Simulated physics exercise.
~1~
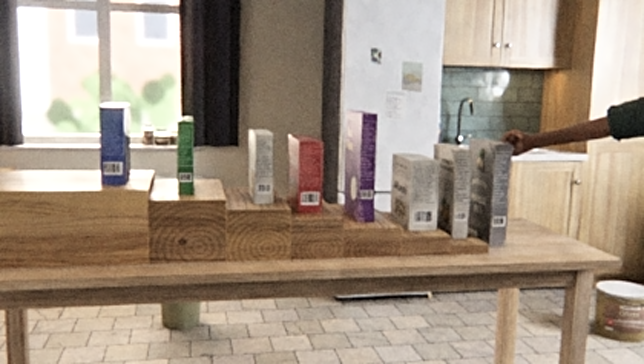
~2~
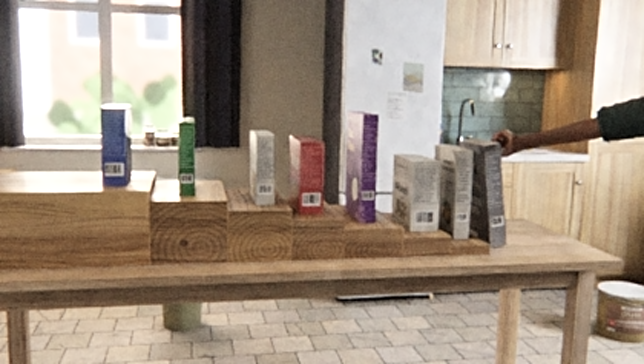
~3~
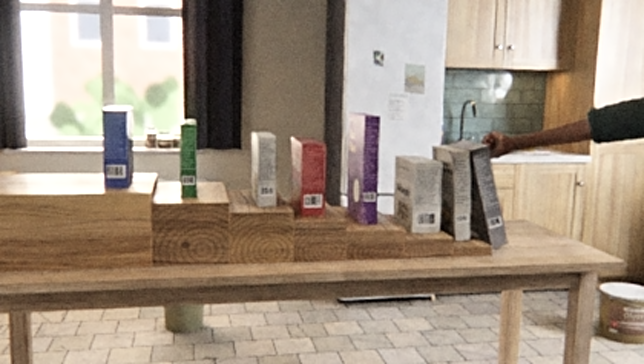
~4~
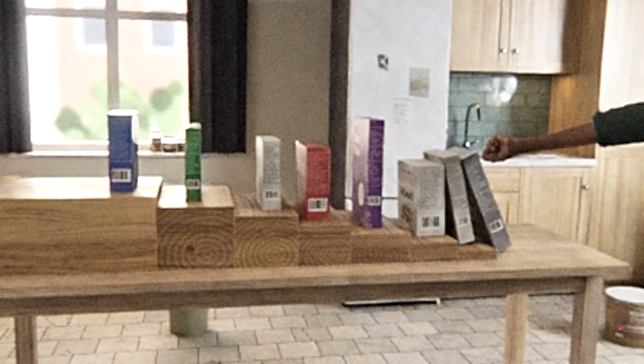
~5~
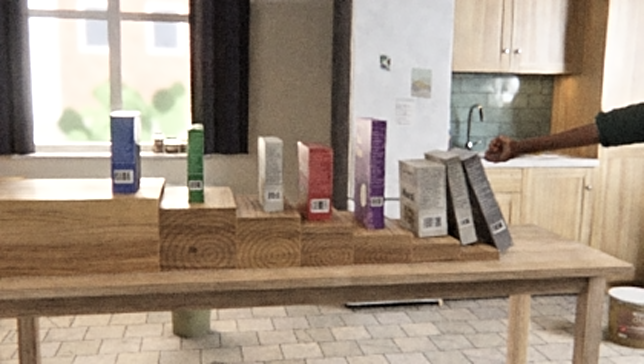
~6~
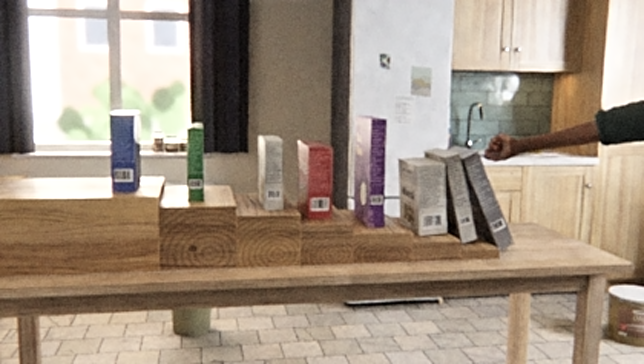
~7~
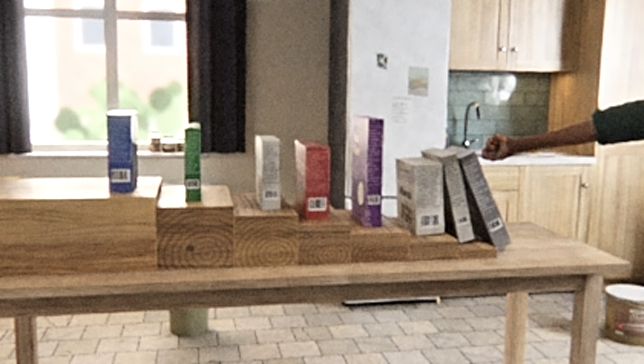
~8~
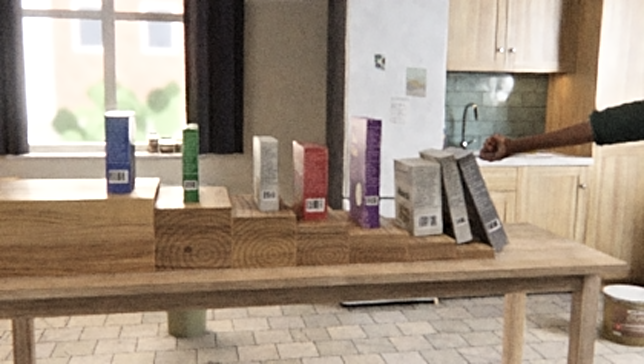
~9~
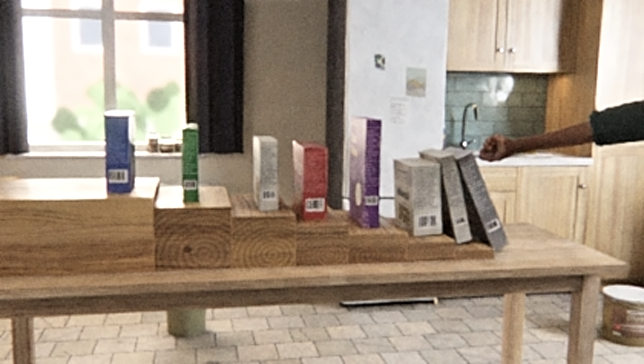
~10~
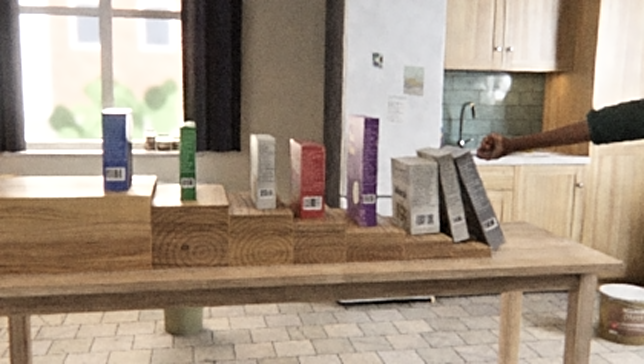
In a room with a curtained window and a tiled kitchen corner behind, a slightly swaying view faces a wooden table from the side. Eight upright boxes stand on low wooden steps rising to the left, blue and green at the far end, then pale grey, red, purple and three greyish ones. A hand reaching in from the right tips the rightmost box left against its neighbour. That neighbour tilts too, coming to rest against the next grey box, while the hand draws back slightly and lingers. The two end boxes stay leaning, and the purple box and the others remain upright.
